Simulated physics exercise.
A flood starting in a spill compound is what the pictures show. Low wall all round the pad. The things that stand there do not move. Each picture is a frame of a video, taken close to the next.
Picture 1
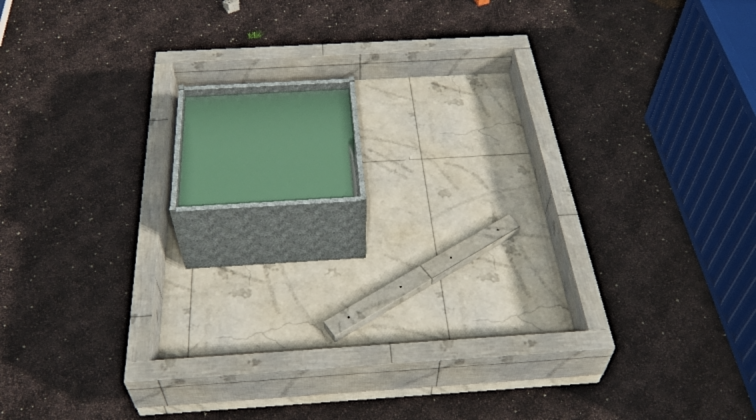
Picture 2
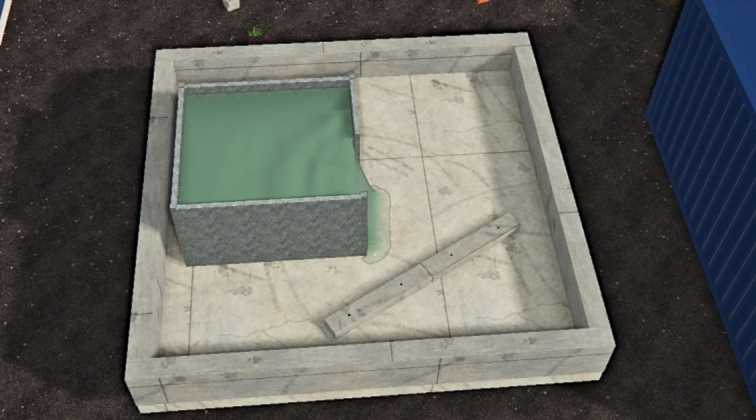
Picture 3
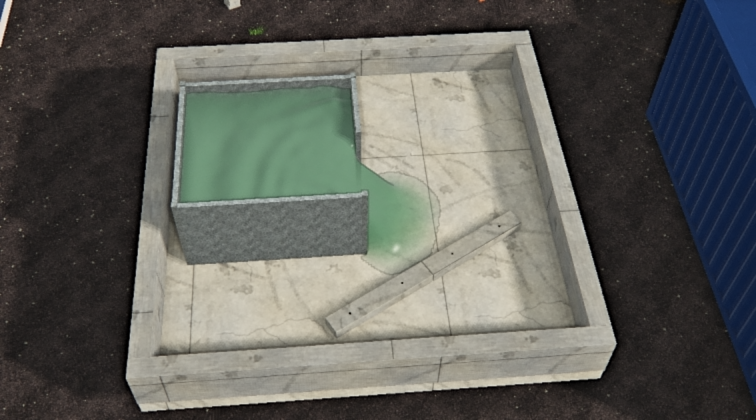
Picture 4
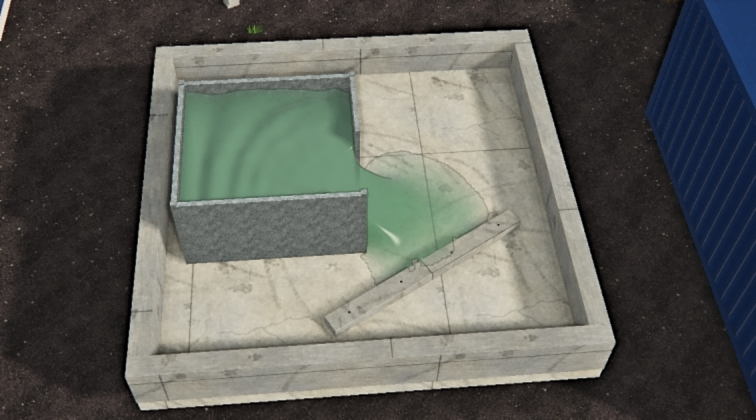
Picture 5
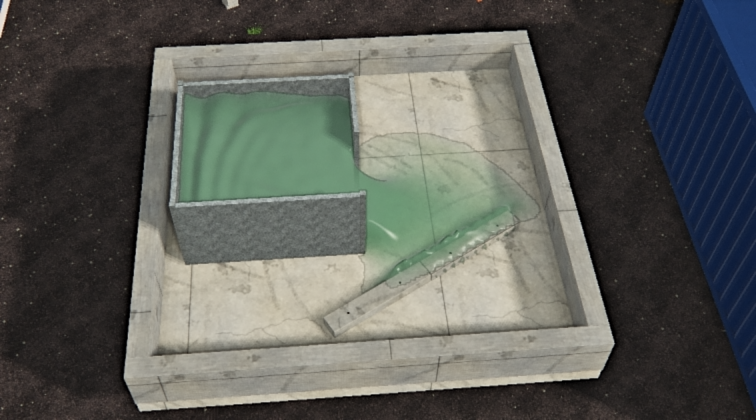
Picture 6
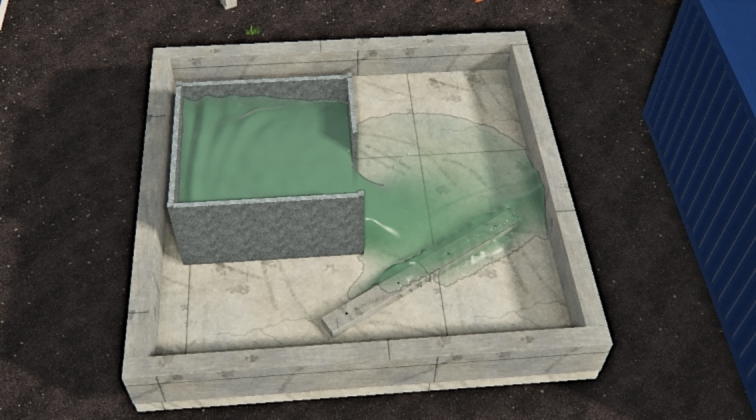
A pale concrete spill compound with a low wall all round sits on dark ground, seen from high above by a camera that barely shifts. A grey-walled tank of green water fills its upper left, a pale beam lies diagonally at the lower right, and a blue ribbed structure stands at the right edge. Water pours from the tank's right side, spreads across the floor, meets and washes over the beam, and reaches the right wall as the tank's level drops.
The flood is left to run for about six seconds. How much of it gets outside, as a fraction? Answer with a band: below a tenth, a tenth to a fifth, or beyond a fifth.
Below a tenth.
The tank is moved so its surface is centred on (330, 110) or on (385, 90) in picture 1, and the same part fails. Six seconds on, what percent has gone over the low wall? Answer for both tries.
Roughly 4 per cent, then roughly 6 per cent.
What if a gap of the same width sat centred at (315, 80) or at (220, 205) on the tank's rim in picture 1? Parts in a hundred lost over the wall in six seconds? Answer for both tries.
About 4% and then about 8%.
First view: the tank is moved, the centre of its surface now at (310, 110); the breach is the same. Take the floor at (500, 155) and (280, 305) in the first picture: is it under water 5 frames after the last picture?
Point 1: Inundated. Point 2: Unwetted.
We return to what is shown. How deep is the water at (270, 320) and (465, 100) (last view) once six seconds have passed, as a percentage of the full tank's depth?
Approx. 16 % then 18 %.
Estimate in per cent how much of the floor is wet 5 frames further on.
Roughly 55 %.
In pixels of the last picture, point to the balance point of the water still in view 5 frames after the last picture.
Close to pixel (344, 206).
A moment on, water covers 40 % of the floor; the low wall has let 0 % over.
Next, water covers 50 % of the floor; the low wall has let 0 % over.
Then, water covers 65 % of the floor; the low wall has let 1 % over.
Later, water covers 80 % of the floor; the low wall has let 2 % over.
In the end, water covers 80 % of the floor; the low wall has let 2 % over.
